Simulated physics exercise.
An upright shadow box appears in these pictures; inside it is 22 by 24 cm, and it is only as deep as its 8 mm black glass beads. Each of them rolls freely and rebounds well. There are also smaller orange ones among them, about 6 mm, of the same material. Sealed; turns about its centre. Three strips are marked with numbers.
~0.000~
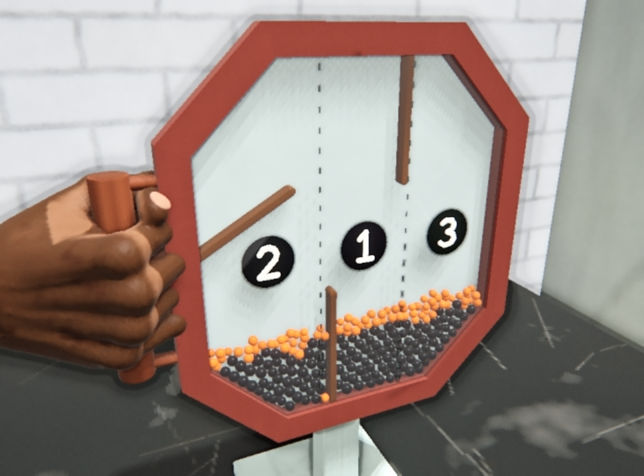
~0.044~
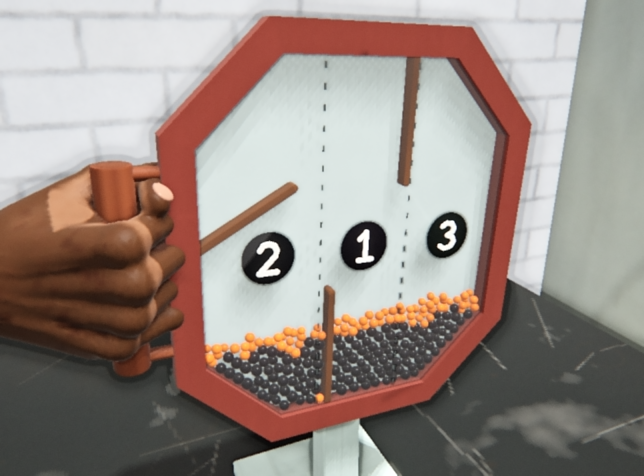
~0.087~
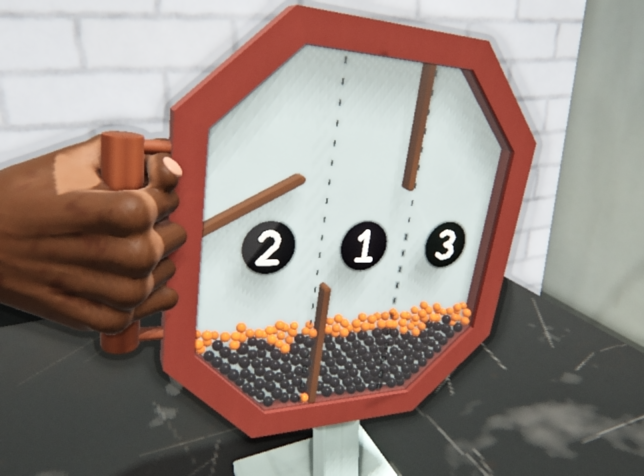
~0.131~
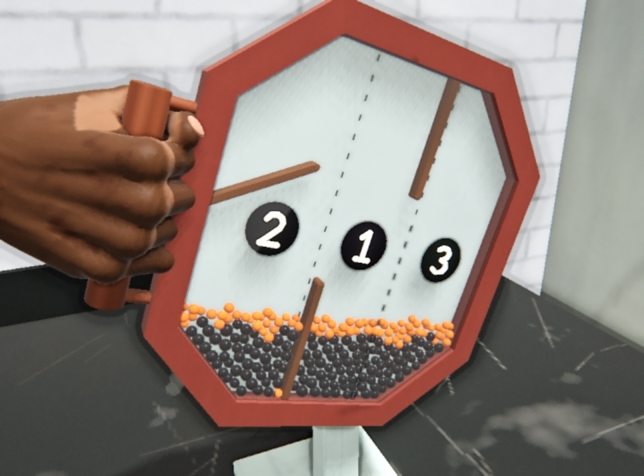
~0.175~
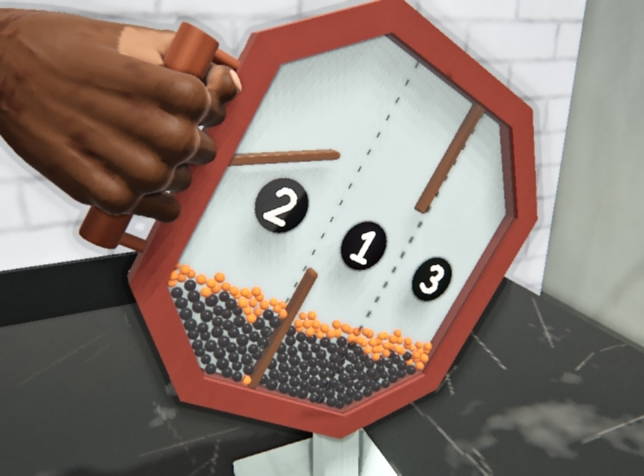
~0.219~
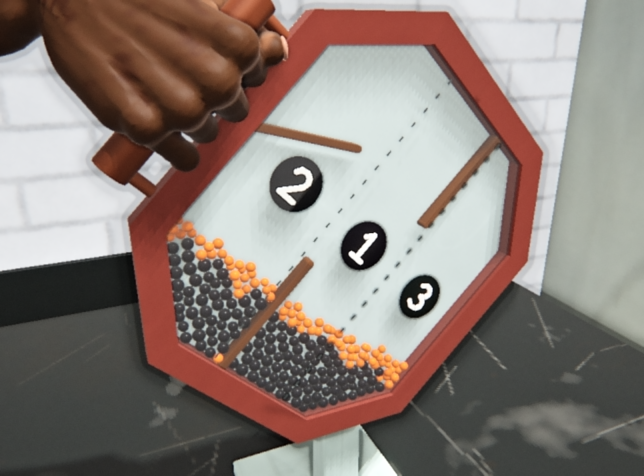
On a dark marbled counter against a white brick wall, a hand grips the handle of a red-framed octagonal box and turns it clockwise, while the black and orange beads inside shift into a slope higher at the left.
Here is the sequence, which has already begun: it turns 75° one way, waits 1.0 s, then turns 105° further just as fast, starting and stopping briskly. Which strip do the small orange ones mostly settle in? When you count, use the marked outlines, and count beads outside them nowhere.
Mostly in 3.
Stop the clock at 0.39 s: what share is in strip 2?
About 30 percent.
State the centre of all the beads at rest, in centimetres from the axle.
Left: About 4 cm; below: About 7 cm.
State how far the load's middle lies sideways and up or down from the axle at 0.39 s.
About 7 cm left and 3 cm below.
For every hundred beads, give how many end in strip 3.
The answer is near 65 percent.
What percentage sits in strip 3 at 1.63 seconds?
It comes to close to 75 percent.
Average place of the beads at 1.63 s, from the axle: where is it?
About 6 cm left and 2 cm below.
After 0.39 s, it stands 75° clockwise; the beads' middle is 7 cm left of and 3 cm below the centre; no. 1, 25 %, no. 2, 30 %, no. 3, 45 %; small ones, no. 1, 20 %, no. 2, 30 %, no. 3, 50 %.
After 1.63 s, it stands 127° clockwise; the beads' middle is 6 cm left of and 2 cm below the centre; no. 1, 5 %, no. 2, 20 %, no. 3, 75 %; small ones, no. 1, 10 %, no. 2, 5 %, no. 3, 85 %.
After 1.88 s, it stands 180° clockwise; the beads' middle is 4 cm left of and 5 cm below the centre; no. 1, 15 %, no. 2, 15 %, no. 3, 70 %; small ones, no. 1, 10 %, no. 2, 5 %, no. 3, 85 %.
Settled by 2.8 s, it stands 180° clockwise; no. 1, 25 %, no. 2, 10 %, no. 3, 65 %; small ones, no. 1, 10 %, no. 2, 5 %, no. 3, 85 %.
